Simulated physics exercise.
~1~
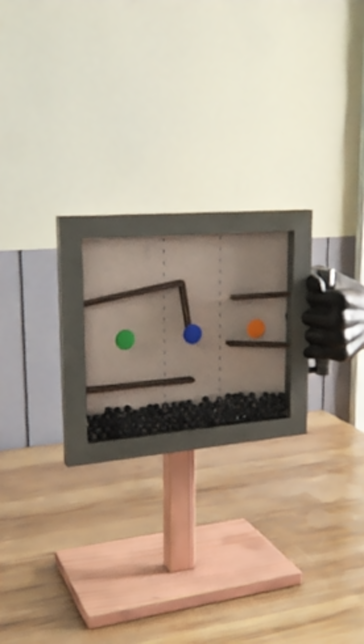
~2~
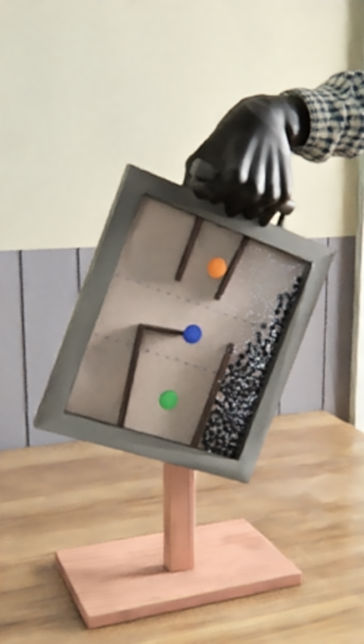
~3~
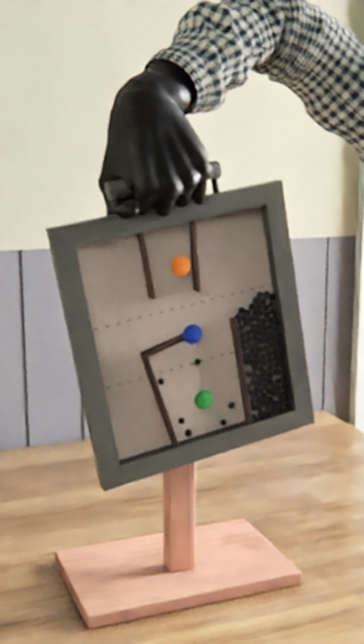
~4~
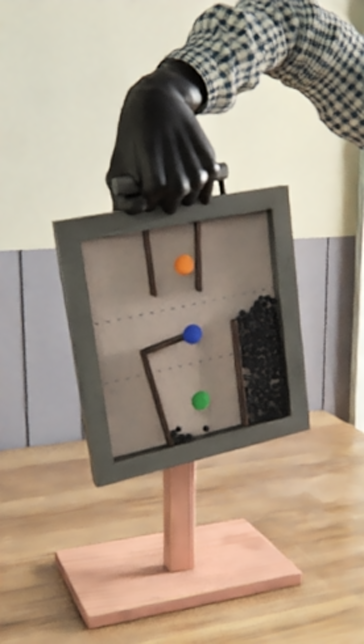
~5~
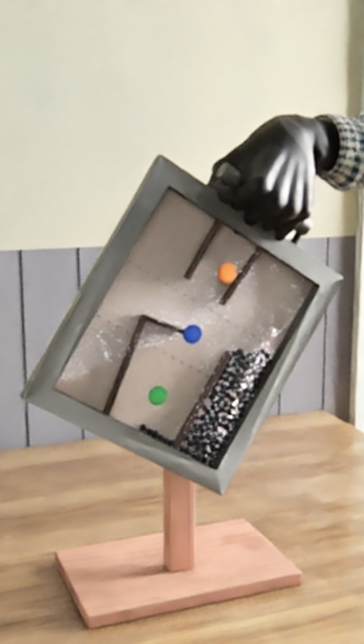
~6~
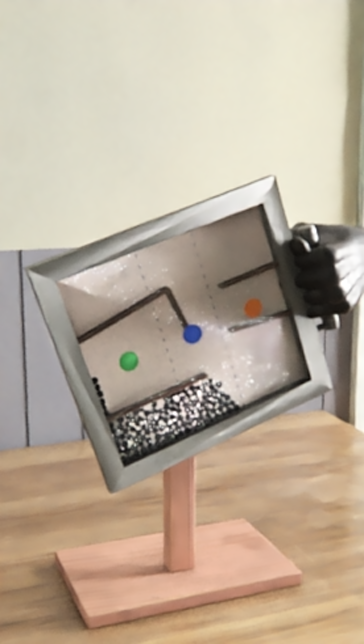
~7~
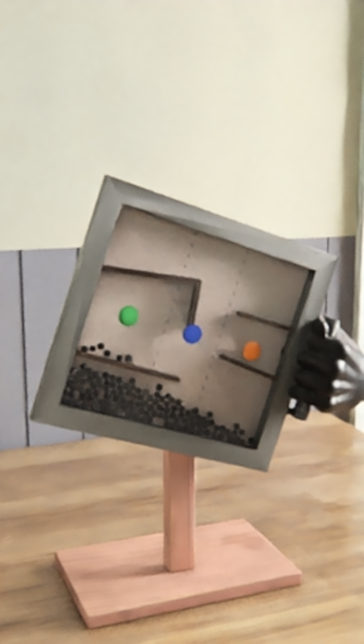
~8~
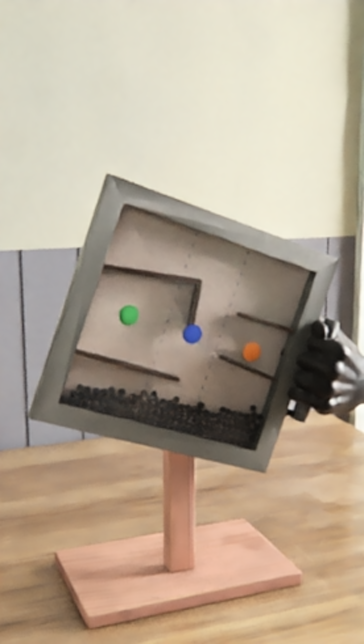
We see a gloved hand turn a framed, clear-fronted case of black beads anticlockwise on a wooden stand, then swing it back past level to a slight clockwise tilt, as the beads pour around the inner strips and settle along the bottom, most thickly beneath the orange sticker.
